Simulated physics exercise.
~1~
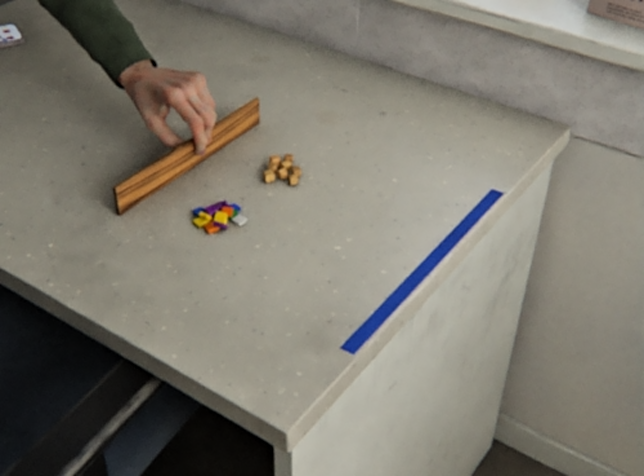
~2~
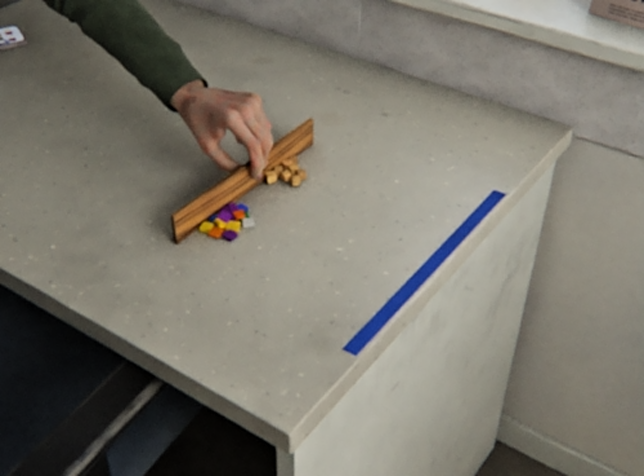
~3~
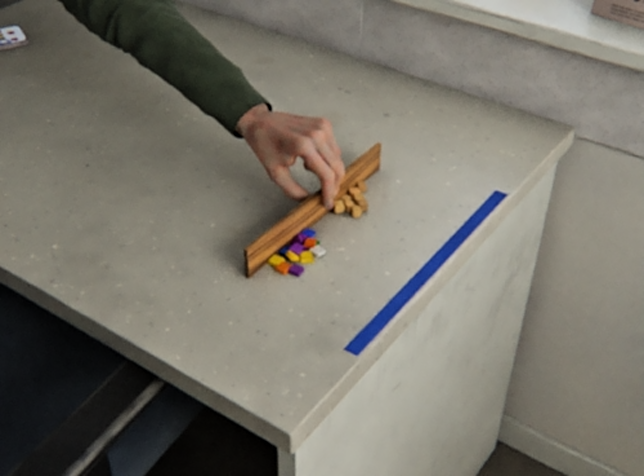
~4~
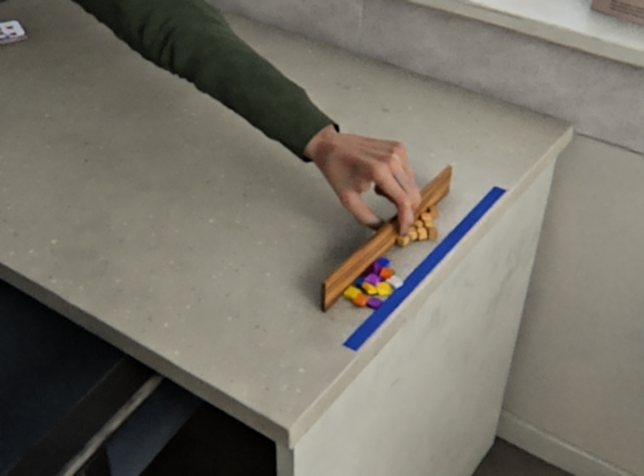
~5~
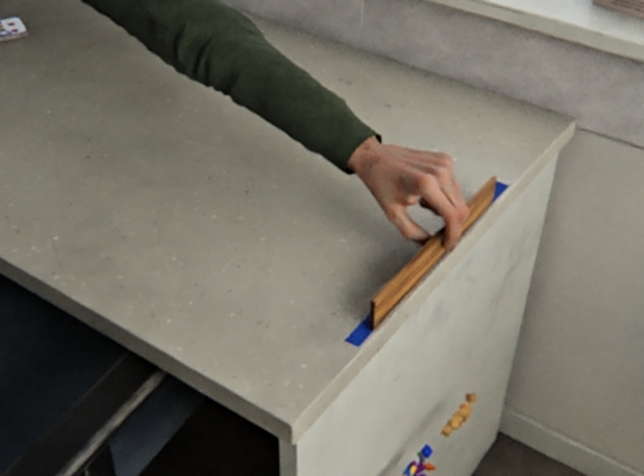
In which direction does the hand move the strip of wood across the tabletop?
The hand moves the strip of wood to the right, toward the blue tape at the end of the table.
